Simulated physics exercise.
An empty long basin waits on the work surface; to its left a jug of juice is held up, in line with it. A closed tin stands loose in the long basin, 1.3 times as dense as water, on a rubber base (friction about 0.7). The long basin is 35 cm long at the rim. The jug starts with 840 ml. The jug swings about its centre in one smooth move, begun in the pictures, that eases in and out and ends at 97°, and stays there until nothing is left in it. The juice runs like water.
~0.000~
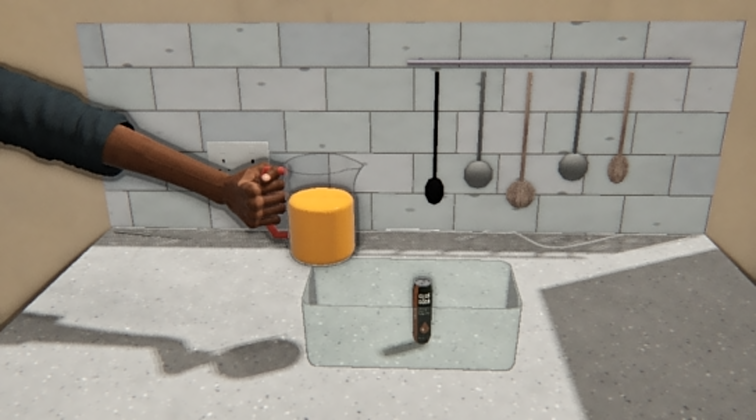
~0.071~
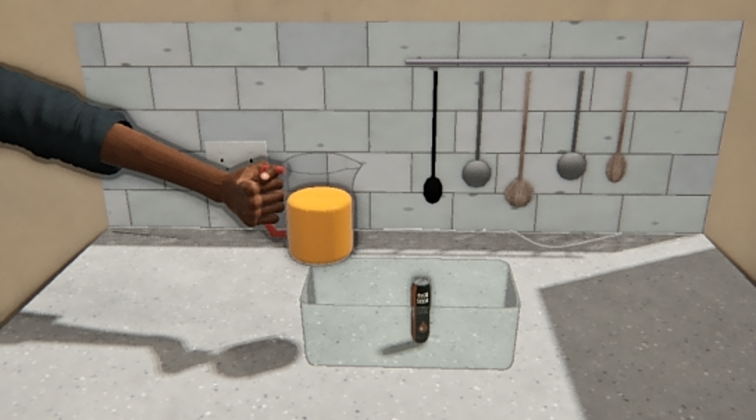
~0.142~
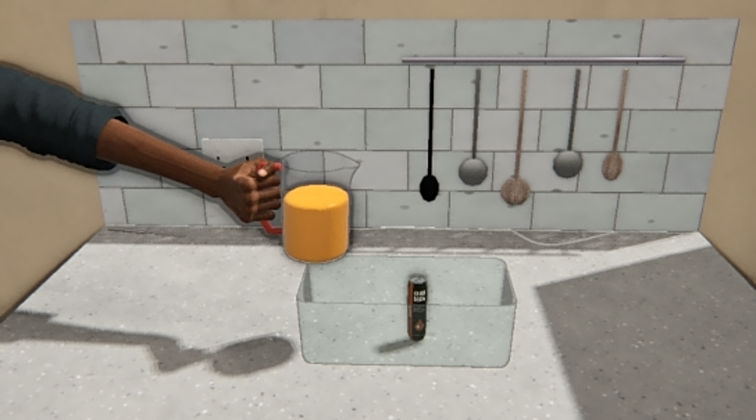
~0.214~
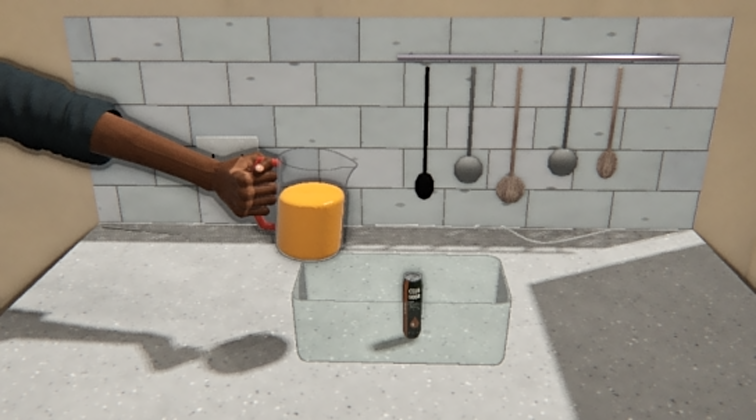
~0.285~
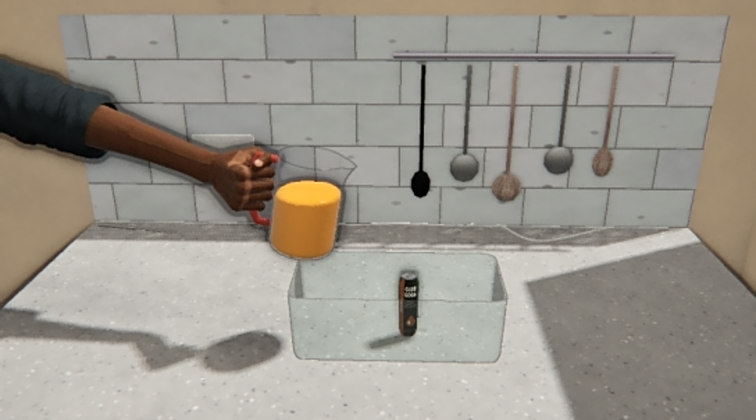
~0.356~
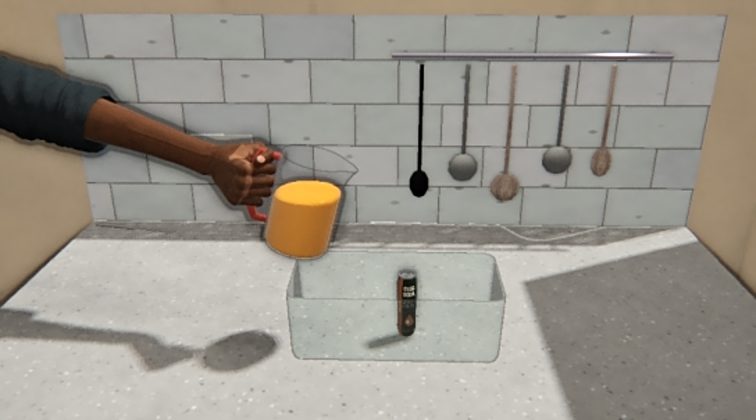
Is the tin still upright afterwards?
It topples.
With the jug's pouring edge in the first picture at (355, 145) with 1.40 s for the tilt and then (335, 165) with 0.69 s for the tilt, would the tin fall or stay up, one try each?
First it goes over; then it stays up.
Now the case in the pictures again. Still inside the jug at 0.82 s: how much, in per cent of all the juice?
Some 98 per cent.
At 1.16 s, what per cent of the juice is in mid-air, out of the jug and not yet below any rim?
About 18 per cent.
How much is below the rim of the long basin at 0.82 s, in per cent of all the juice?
About 0 per cent.
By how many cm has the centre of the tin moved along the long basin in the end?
About 8.5 cm.
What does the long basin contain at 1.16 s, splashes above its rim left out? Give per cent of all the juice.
Near 22 in a hundred.
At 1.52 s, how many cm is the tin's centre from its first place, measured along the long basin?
About 9 cm.
After 0.82 s the tilt is 61° and 98 per cent is still to pour; the tin stands where it began.
After 1.16 s the tilt is 90° and 61 per cent is still to pour; the tin stands where it began.
After 1.52 s the tilt is 97° and 17 per cent is still to pour; the tin lies on its side.
After 1.91 s the tilt is 97° and 3 per cent is still to pour; the tin lies on its side.
In the end the tin lies on its side.
